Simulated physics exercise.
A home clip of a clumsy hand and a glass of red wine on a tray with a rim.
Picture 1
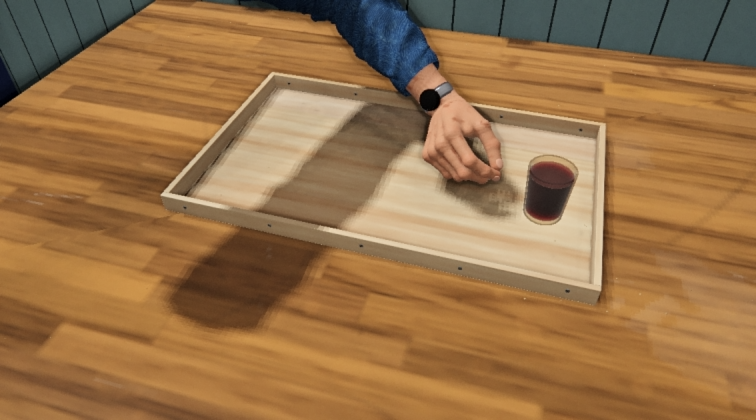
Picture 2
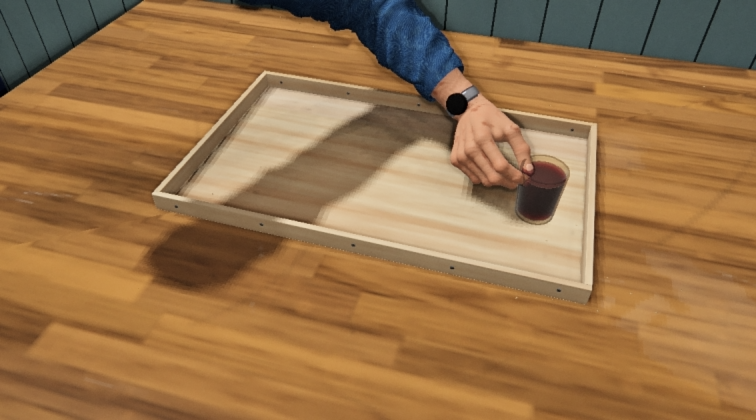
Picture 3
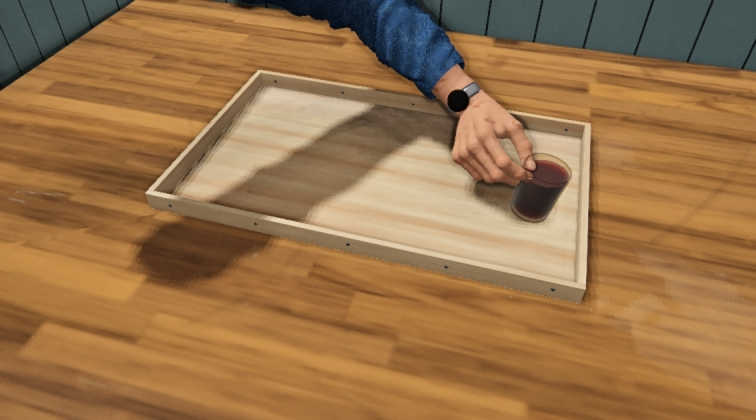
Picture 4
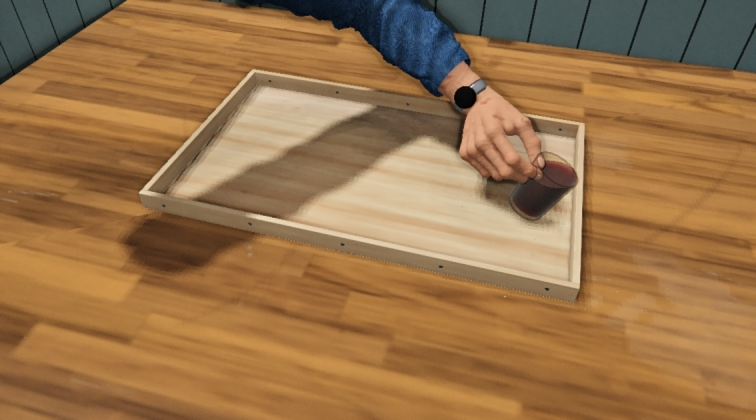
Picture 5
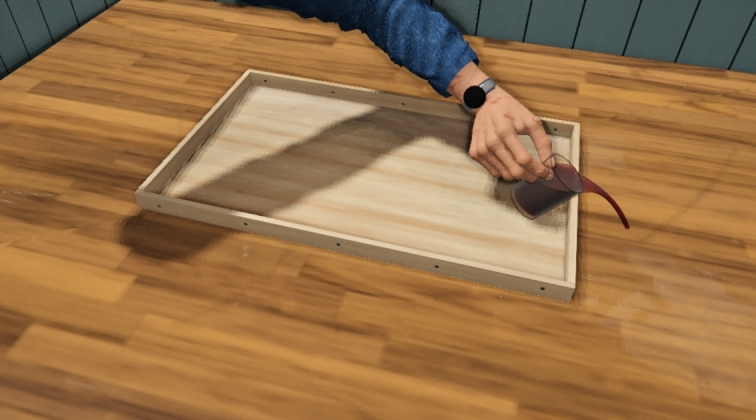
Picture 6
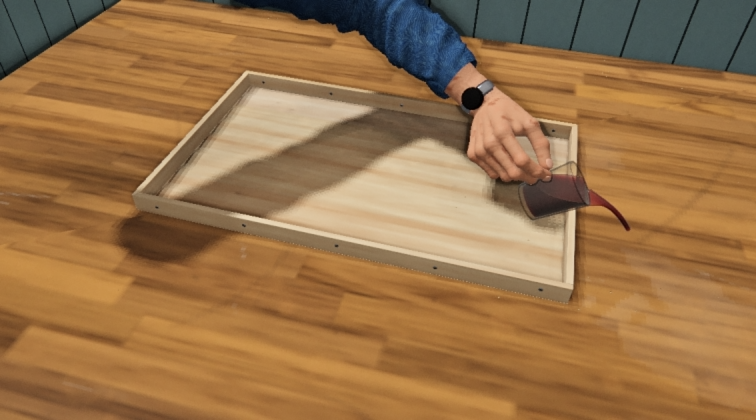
A hand in a blue sleeve and a watch reached to an upright glass of red wine on a rimmed wooden tray and tipped it rightward, wine pouring out over the tray's edge.
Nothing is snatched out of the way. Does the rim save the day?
In the end it gets out on to the top.
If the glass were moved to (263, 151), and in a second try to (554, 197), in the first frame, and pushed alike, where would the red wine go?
One: It keeps within the tray. Two: It gets out on to the top.
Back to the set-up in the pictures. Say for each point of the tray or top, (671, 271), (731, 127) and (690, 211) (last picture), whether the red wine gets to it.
First in the puddle, second untouched, third wet.
A moment on, the glass lies across the rim; the puddle covers about as much as a plate; it spreads outside the tray.
Further on, the puddle covers about as much as a tray; it spreads outside the tray.
When it is over, the puddle covers about as much as a tray; it spreads outside the tray.
